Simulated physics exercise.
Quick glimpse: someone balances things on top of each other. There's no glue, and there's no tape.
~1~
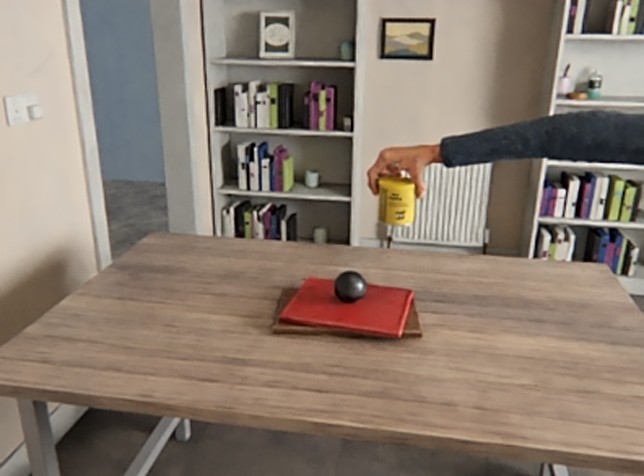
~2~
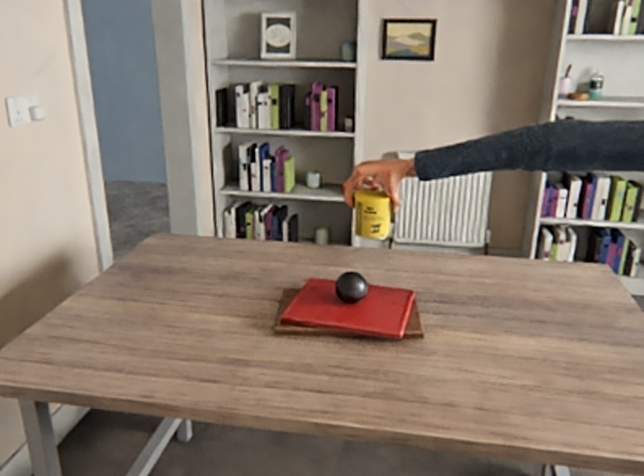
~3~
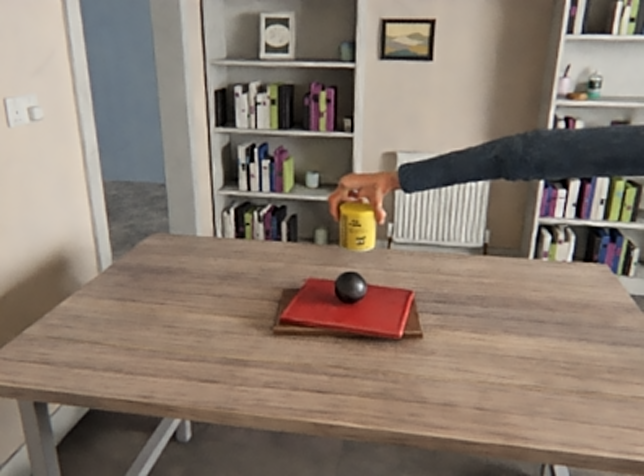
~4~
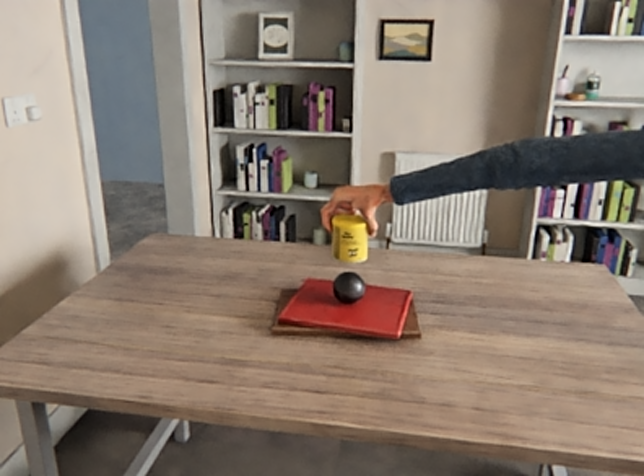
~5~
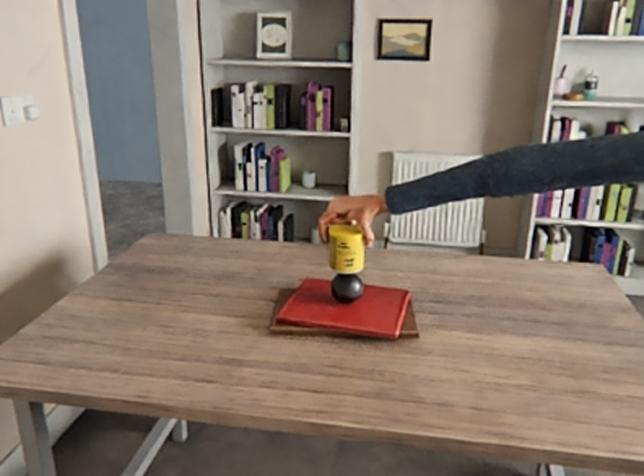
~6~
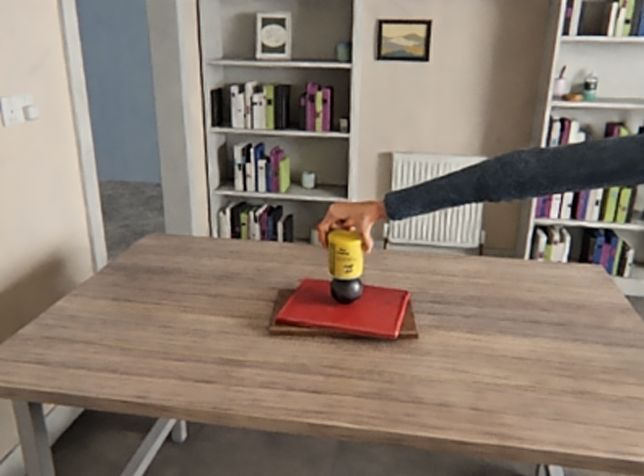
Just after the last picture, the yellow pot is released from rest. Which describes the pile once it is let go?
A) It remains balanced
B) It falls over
B, it falls over.
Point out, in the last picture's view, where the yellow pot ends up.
End position: Approximately (226, 289).
Then, 0.60 s later than the last frame, yellow pot now fallen.
Then, 0.90 s later than the last frame, things are still on the move.
When it is over, fallen, yellow pot; the other 3 as before. End places, in pixels of the last picture, yellow pot near (226, 289). The pile loses its balance.
